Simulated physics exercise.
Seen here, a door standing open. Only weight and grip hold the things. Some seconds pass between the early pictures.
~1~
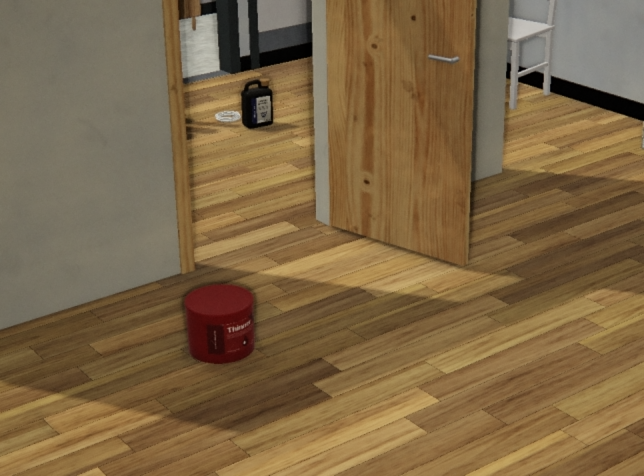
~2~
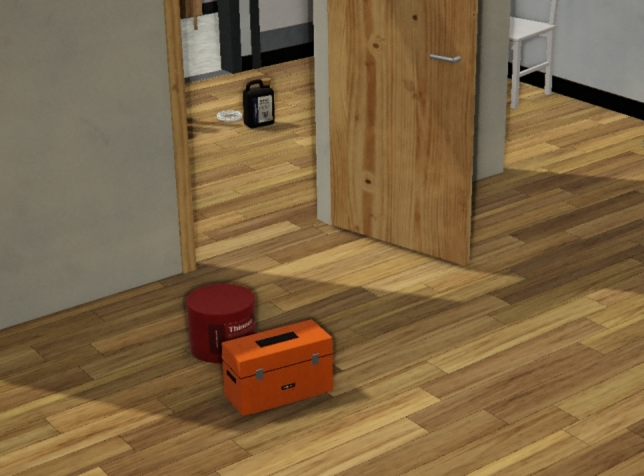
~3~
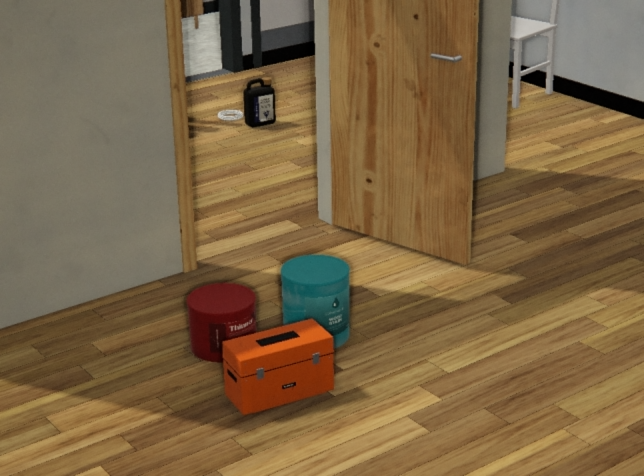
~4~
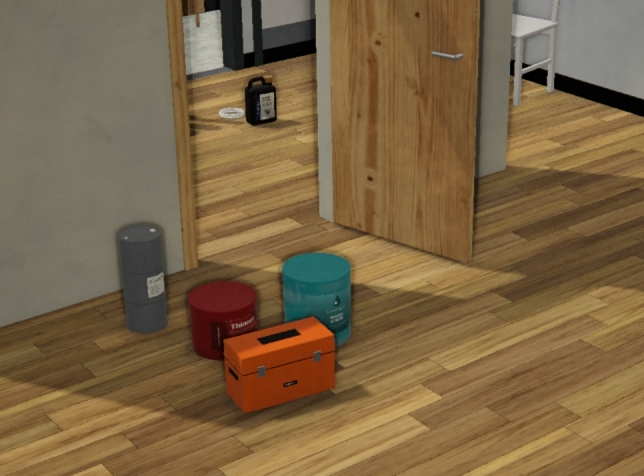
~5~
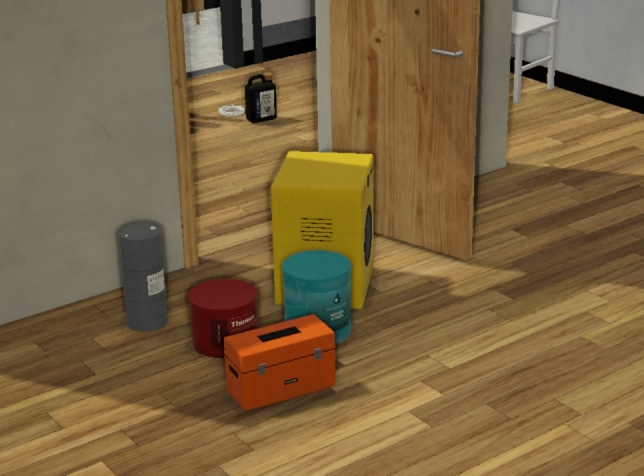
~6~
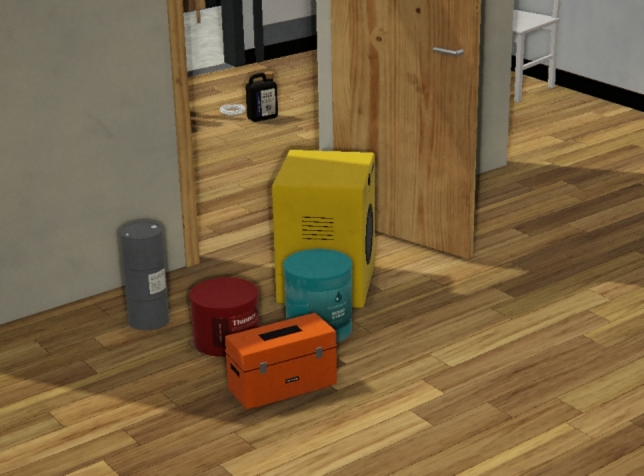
The footage shows a wide-open wooden door that stays still while objects appear nearby one after another: an orange toolbox joins a red pail, followed by a turquoise pail, a grey canister, and a large yellow appliance.
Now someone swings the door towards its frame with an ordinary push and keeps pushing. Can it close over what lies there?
Outcome: The door is blocked.
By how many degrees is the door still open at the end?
About 70°.
Then, 0.60 s on from there, open by 92°.
Then, 0.90 s on from there, open by 78°.
In the end, open by 71°; all 5 unmoved. At the end, from the last picture's camera, yellow appliance near (322, 229).
